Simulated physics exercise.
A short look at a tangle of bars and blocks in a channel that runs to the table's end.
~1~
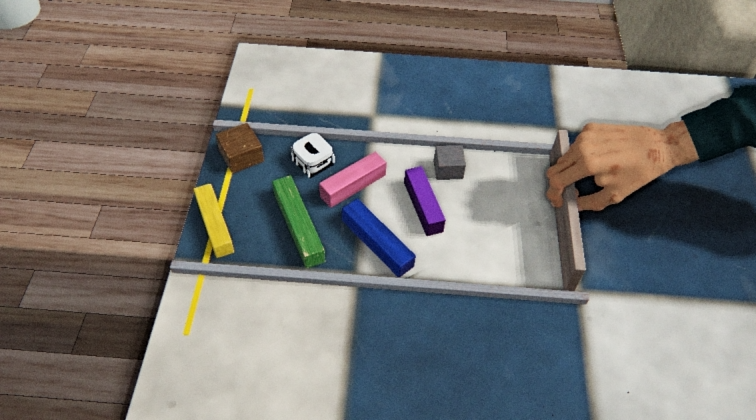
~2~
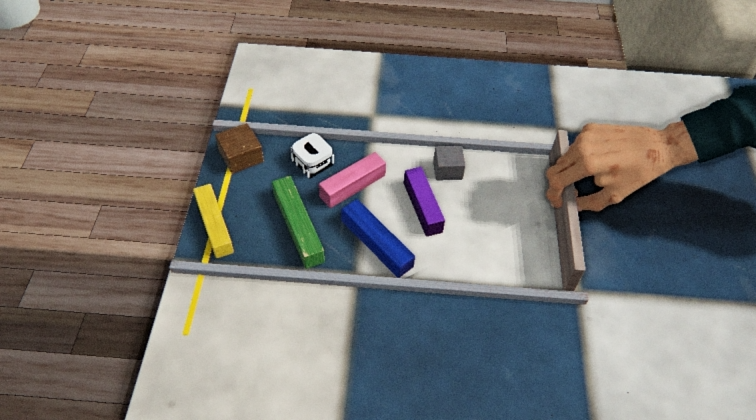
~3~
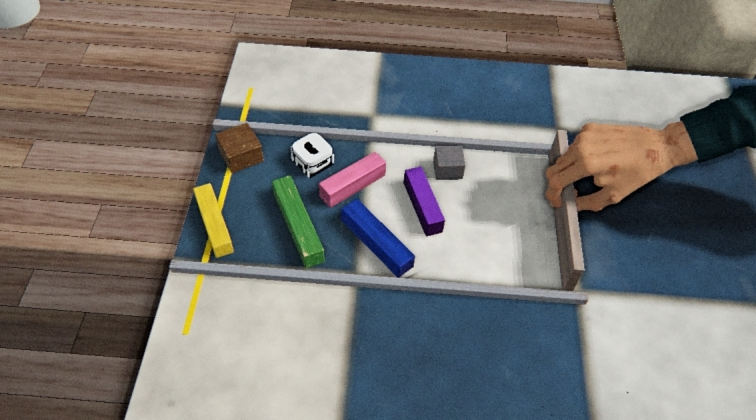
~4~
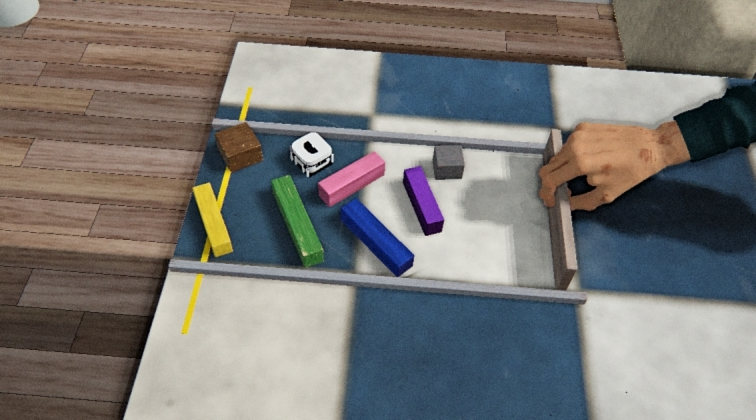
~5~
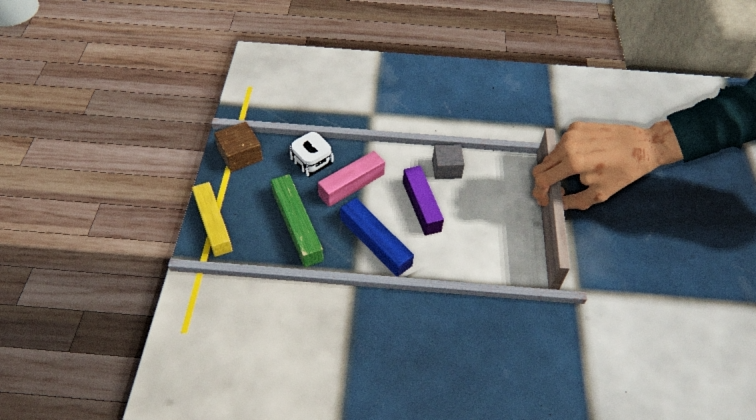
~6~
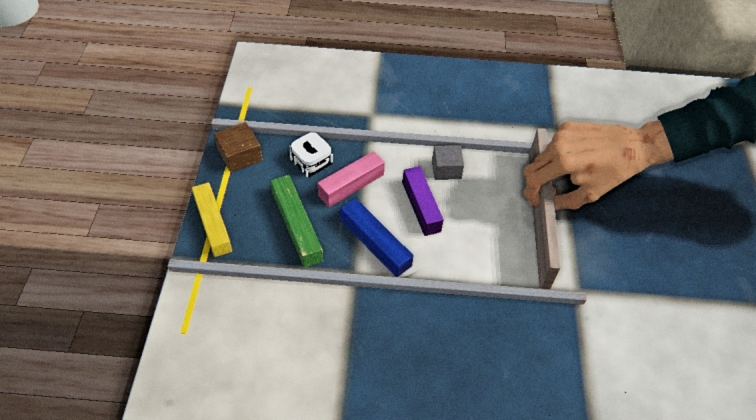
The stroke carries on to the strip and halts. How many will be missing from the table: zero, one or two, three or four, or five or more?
As it turns out, the number that fall off is five or more.
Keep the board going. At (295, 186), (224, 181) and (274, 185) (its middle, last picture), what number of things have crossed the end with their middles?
It would be 0, 5 and 1.
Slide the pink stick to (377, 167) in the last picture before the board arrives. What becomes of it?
From there it falls.
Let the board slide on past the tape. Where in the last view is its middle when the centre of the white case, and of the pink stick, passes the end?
About (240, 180), and (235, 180) for the other.
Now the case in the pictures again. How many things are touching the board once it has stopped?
The number is 3.
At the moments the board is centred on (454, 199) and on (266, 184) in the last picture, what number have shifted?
1 and 8.
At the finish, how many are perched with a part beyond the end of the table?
It comes to 1.
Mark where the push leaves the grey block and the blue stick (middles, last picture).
Near (221, 133) and (186, 220).
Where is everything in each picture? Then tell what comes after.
The first picture shows yellow bar (213, 220); brown block (240, 148); green bar (298, 221); board (566, 207); tape (223, 195).
The second picture shows brown block (240, 148); purple stick (424, 201).
The third picture shows green bar (298, 221); pink stick (353, 179).
The fourth picture shows yellow bar (212, 219); grey block (448, 162).
The fifth picture shows brown block (239, 146); white case (312, 154).
The sixth picture shows yellow bar (211, 219); brown block (238, 147); green bar (296, 220); board (543, 206); tape (221, 194).
Soon after, none off yet; yellow bar at rest near (211, 219); brown block at rest near (238, 147); green bar at rest near (296, 220).
After that, none off yet; yellow bar at rest near (211, 219); brown block at rest near (238, 147); green bar moving near (287, 222).
And then, none off yet; yellow bar displaced a little near (186, 222); brown block displaced about its own width near (195, 149); green bar displaced about its own width near (208, 220).
In the end, the number that fall off is five or more; gone, pink stick, white case, green bar, brown block and yellow bar.
